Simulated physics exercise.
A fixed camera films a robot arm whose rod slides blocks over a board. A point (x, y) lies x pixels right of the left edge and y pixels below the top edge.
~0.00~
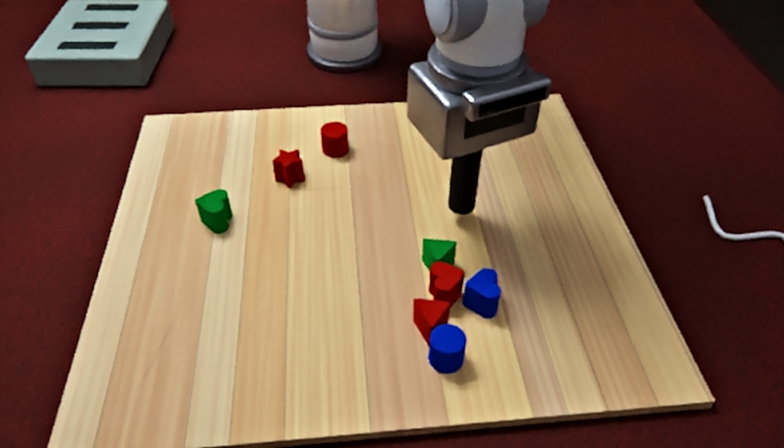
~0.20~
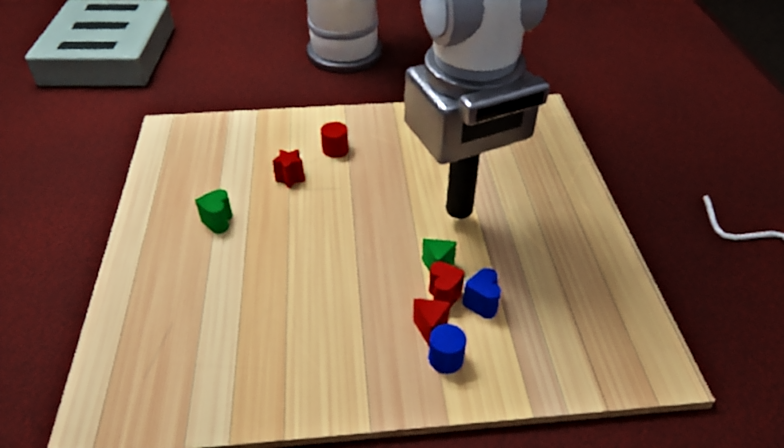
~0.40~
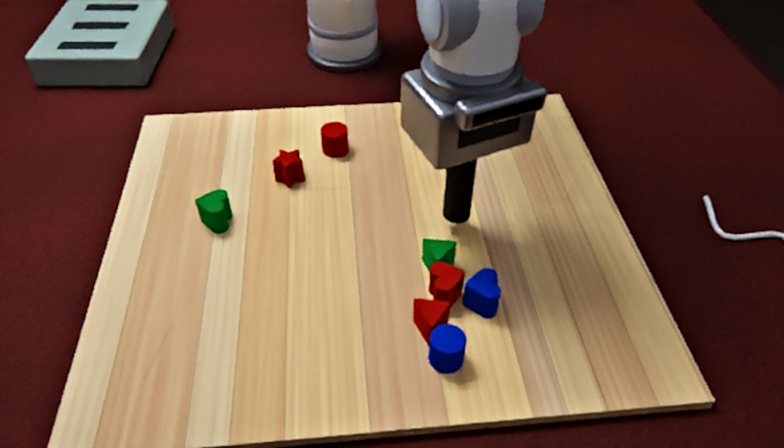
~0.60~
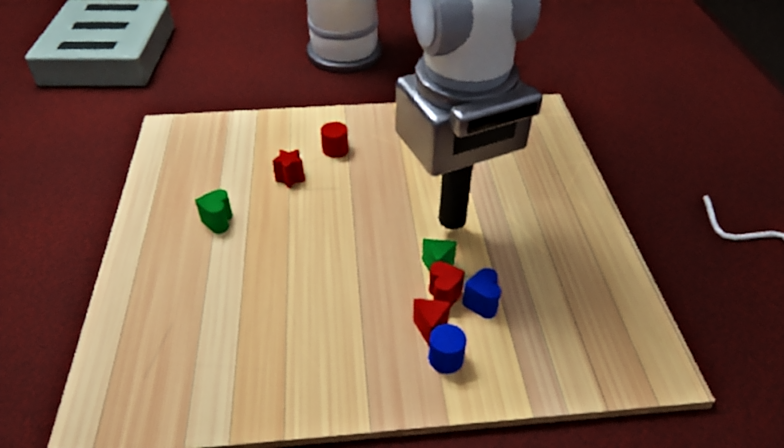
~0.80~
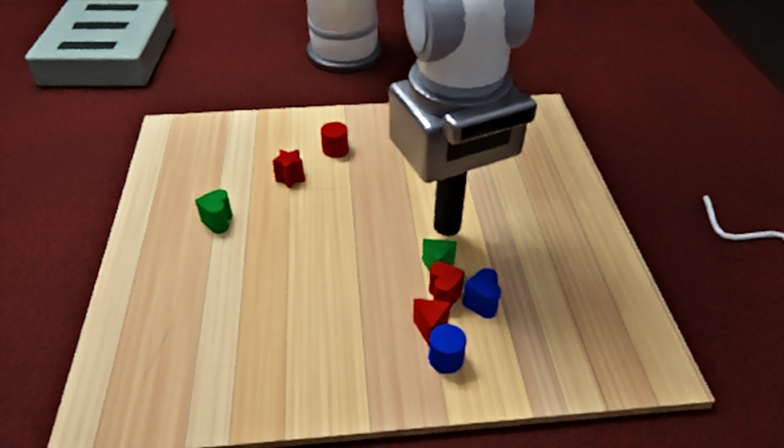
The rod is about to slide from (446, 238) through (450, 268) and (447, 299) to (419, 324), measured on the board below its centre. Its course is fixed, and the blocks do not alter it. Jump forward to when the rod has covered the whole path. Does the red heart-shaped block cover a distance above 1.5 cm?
Yes.
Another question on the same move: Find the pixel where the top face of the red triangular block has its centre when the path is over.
The spot you're after is about (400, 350) in the image.
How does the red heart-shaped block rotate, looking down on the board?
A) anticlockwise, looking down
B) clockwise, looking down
A (anticlockwise, looking down)
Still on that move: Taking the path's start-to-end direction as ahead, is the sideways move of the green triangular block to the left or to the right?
It goes right.
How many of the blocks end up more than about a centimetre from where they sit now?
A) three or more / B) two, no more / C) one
I'll go with A - three or more.
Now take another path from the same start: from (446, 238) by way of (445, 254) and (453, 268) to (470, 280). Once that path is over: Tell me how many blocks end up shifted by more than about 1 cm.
I think only one will be displaced.
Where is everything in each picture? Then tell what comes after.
The first frame shows rod tip (461, 206); block tops, red triangular block (432, 309); green triangular block (439, 246); red heart-shaped block (446, 275); blue heart-shaped block (485, 283).
The second frame shows rod (459, 210); blocks unchanged.
The third frame shows rod (456, 214); blocks unchanged.
The fourth frame shows rod (452, 220); blocks unchanged.
The fifth frame shows rod (447, 226); red triangular block (432, 309); green triangular block (439, 246); red heart-shaped block (446, 275); blue heart-shaped block (485, 283).
What follows on the original path. One third of the way, rod (451, 256); green triangular block (433, 259), turned 55° clockwise; red heart-shaped block (445, 279), turned 25° anticlockwise.
Two thirds of the way, rod (448, 288); red triangular block (422, 322), turned 20° clockwise; green triangular block (423, 272), turned 105° clockwise; red heart-shaped block (435, 300), turned 20° anticlockwise.
At the end, rod (419, 312); red triangular block (400, 350), turned 40° clockwise; green triangular block (416, 276), turned 140° clockwise; red heart-shaped block (413, 328), turned 30° anticlockwise; blue heart-shaped block in place.
